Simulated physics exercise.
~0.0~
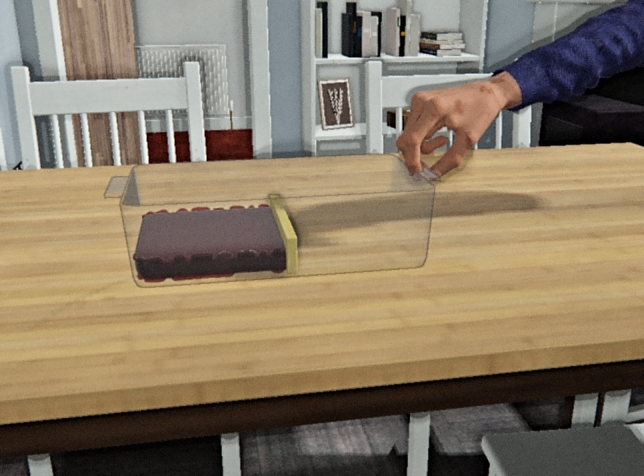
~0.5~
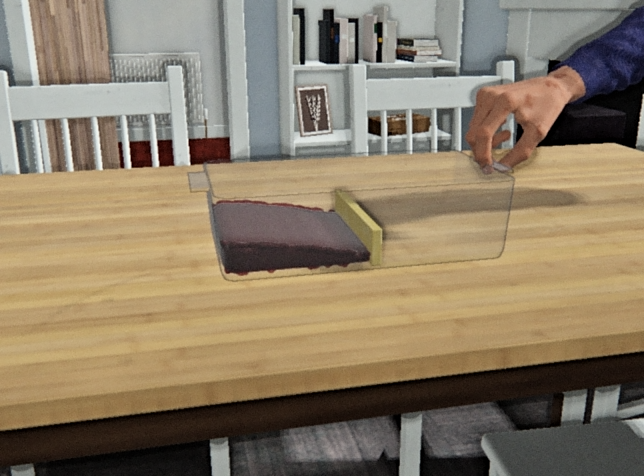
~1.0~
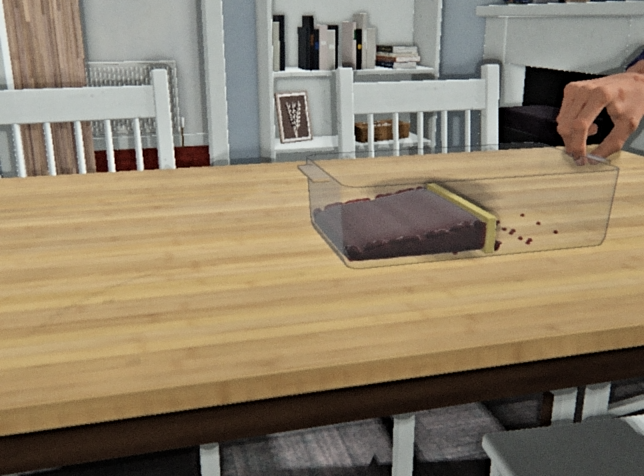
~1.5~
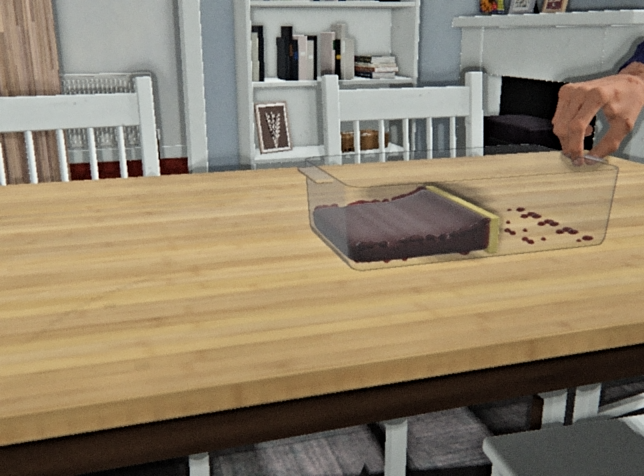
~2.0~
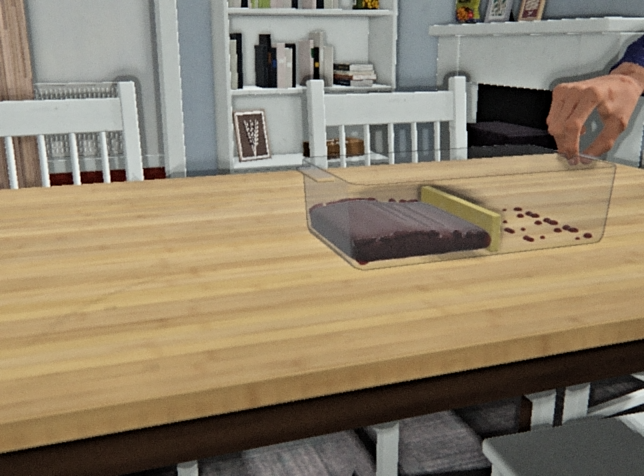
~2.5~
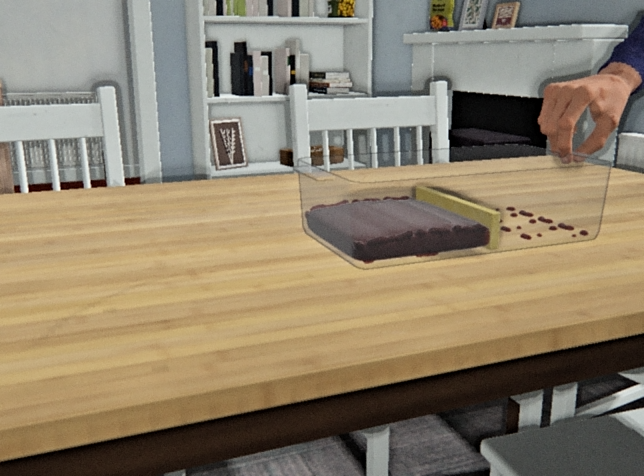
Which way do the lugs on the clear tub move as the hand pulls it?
The lugs move to the right along with the tub.
